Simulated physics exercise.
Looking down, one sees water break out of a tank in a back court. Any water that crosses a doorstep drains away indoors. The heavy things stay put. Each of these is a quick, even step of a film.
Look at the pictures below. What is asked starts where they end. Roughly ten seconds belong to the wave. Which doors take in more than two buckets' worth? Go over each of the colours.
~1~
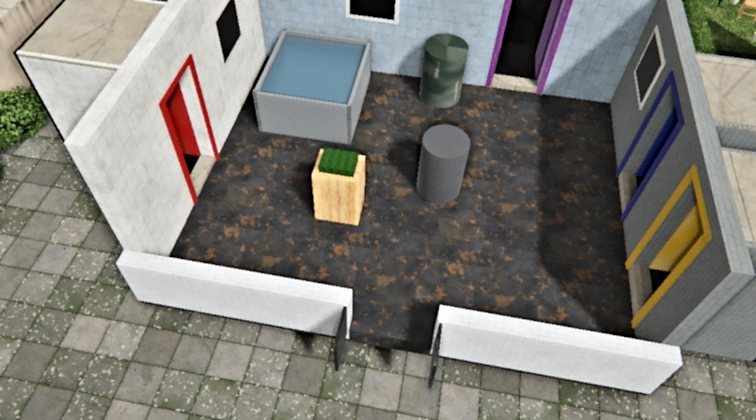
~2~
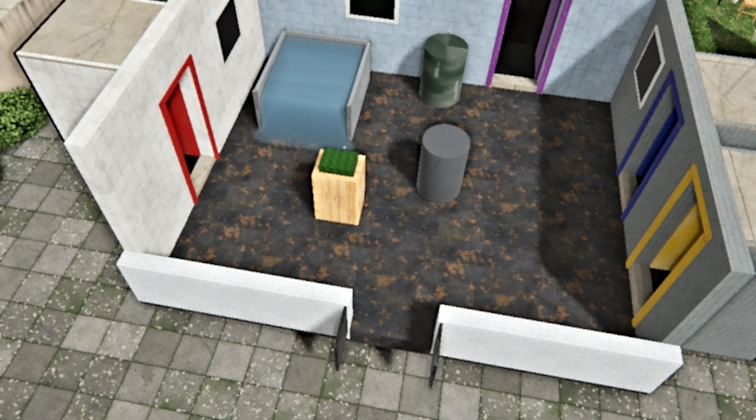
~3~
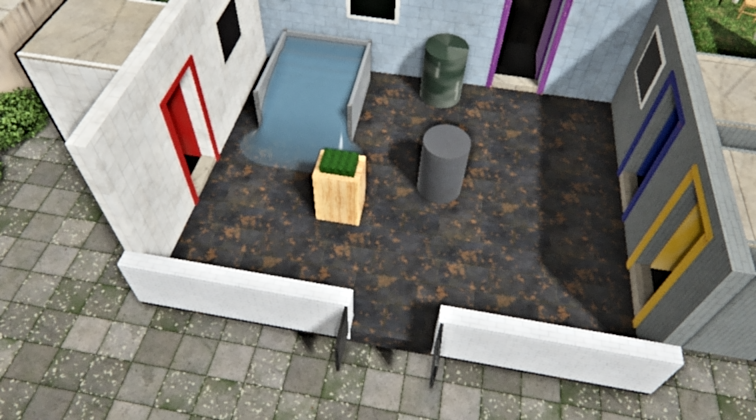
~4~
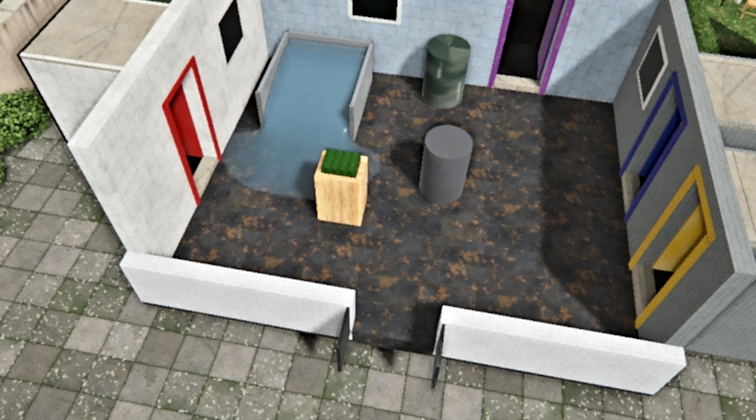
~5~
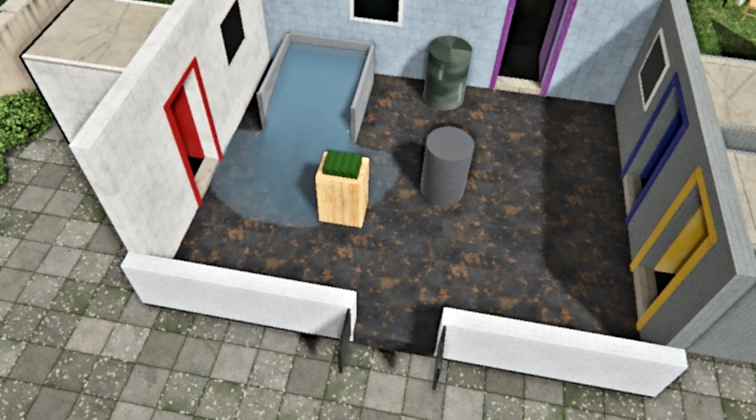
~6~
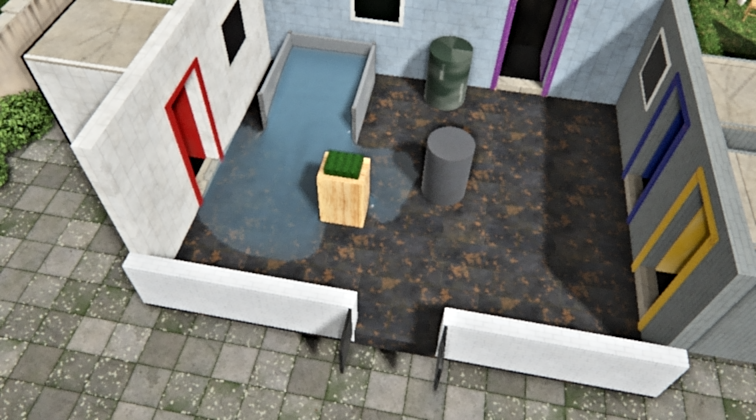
The yellow door does not; the blue door does not; the purple door does not; the red door does.
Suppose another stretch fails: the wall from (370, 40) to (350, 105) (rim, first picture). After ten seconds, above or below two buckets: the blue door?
Result for blue: It tops the limit.
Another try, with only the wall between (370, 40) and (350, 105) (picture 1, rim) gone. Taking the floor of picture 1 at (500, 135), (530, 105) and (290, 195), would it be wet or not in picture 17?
Following the listed order, the three come out reached by the spill, reached by the spill and not reached.
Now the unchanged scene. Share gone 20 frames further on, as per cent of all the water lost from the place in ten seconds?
My guess would be around 35 percent.
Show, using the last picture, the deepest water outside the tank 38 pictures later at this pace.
Roughly at pixel (270, 64).
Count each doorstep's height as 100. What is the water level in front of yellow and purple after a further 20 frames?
Near 20 per cent and 0 per cent, respectively.
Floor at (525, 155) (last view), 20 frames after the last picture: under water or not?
That spot would be not wet.
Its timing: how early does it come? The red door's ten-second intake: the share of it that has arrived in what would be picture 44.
I'd put it at about 100 per cent.
A moment on, water covers 30 % of the floor; the yellow door not reached, the blue door not reached, the purple door not reached, the red door under two buckets in.
Next, water covers 45 % of the floor; the yellow door not reached, the blue door not reached, the purple door not reached, the red door over two buckets in.
Then, water covers 60 % of the floor; the yellow door wet at the sill, nothing in, the blue door not reached, the purple door not reached, the red door over two buckets in.
Later, water covers 90 % of the floor; the yellow door wet at the sill, nothing in, the blue door wet at the sill, nothing in, the purple door wet at the sill, nothing in, the red door far over two buckets in.
In the end, water covers 100 % of the floor; the yellow door wet at the sill, nothing in, the blue door wet at the sill, nothing in, the purple door wet at the sill, nothing in, the red door far over two buckets in.
